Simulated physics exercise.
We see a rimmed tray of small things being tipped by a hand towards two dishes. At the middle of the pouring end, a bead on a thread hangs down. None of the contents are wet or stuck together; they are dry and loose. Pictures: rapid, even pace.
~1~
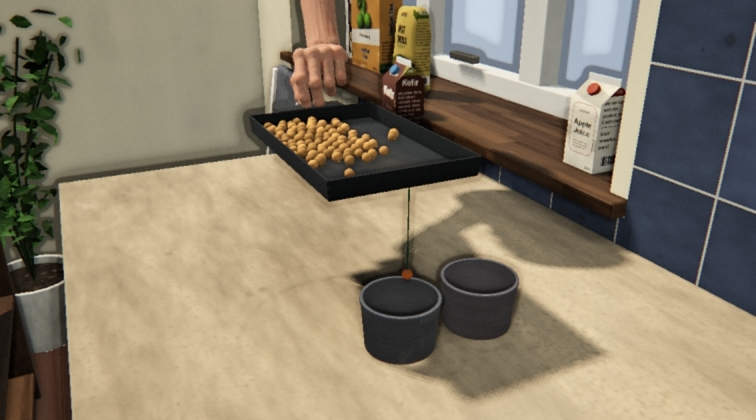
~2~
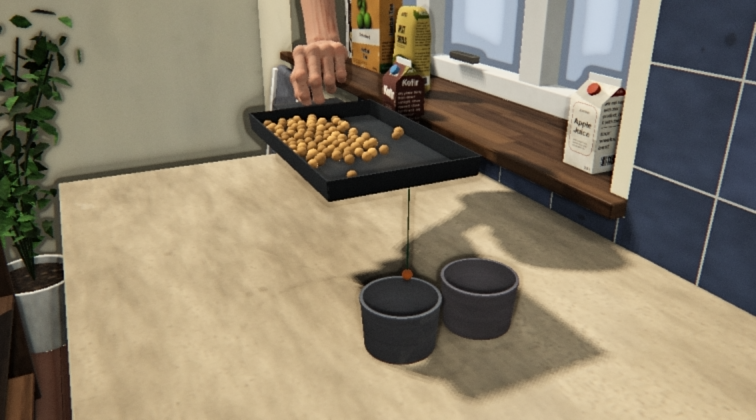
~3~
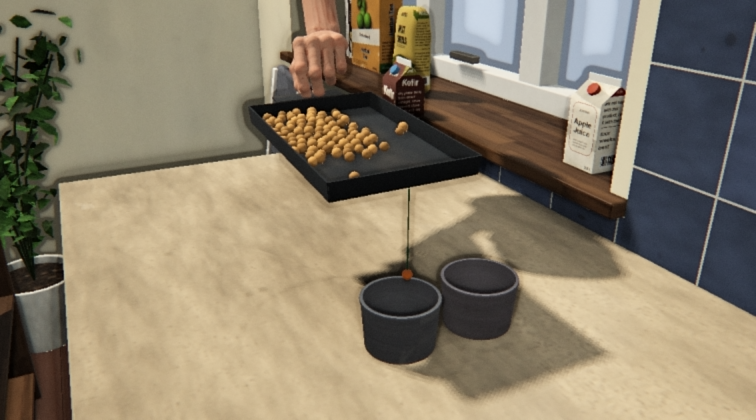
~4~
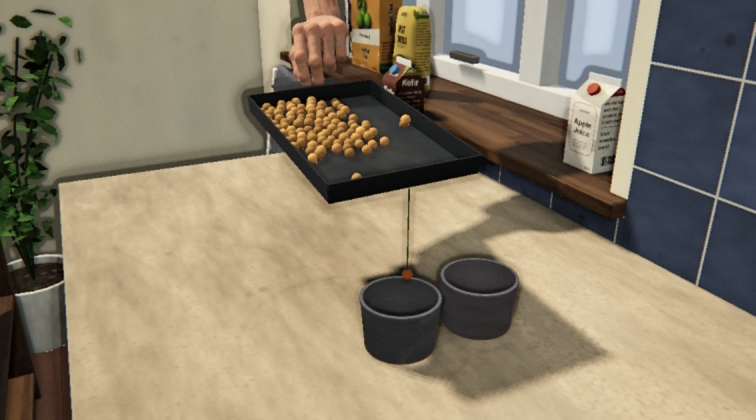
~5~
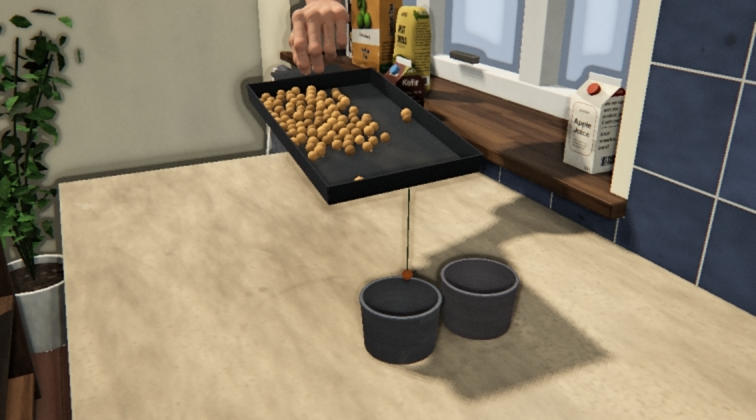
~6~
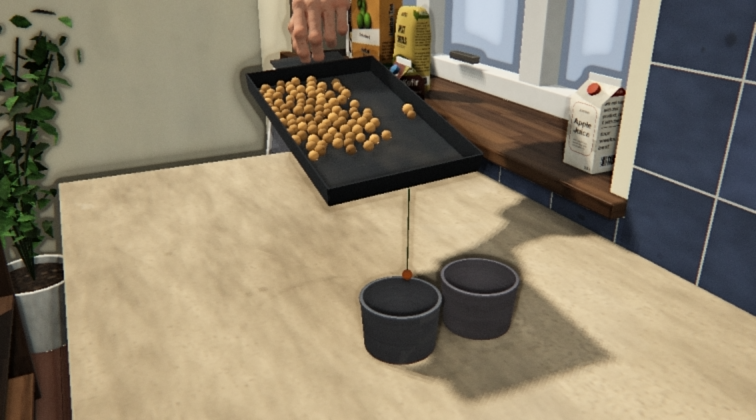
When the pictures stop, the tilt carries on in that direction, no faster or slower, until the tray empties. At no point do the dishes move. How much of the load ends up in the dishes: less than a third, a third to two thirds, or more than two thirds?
The two dishes will gather not even a third of the load.
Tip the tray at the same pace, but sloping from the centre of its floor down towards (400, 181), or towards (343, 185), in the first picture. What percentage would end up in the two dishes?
In turn 10 and 0 in a hundred.
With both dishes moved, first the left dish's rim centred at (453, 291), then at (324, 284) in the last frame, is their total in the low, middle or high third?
First attempt: Under a third; second attempt: Under a third.
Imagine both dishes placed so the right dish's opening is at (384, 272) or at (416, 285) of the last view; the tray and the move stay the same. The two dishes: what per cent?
0 %, then 20 %.
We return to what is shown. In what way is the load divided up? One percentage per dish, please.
I'd say the left dish holds some 10 % and the right dish some 0 %.
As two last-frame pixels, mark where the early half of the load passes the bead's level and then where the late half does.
Early half (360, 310), late half (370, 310).
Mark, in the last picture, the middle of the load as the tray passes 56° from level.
Centre estimate: (362, 166).
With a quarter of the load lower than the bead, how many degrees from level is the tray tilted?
About 100 degrees.
Just after the last frame, tray tipped steeply; almost all on the tray; just a few outside both; just a few in the air.
A moment on, tray tipped right over; the larger part on the tray; about a tenth outside both; about a tenth in the air.
Further on, tray tipped past a quarter turn; about a tenth in the left dish; almost all outside both.
When it is over, tray tipped past a quarter turn; about a tenth in the left dish; not one in the right dish; almost all outside both.
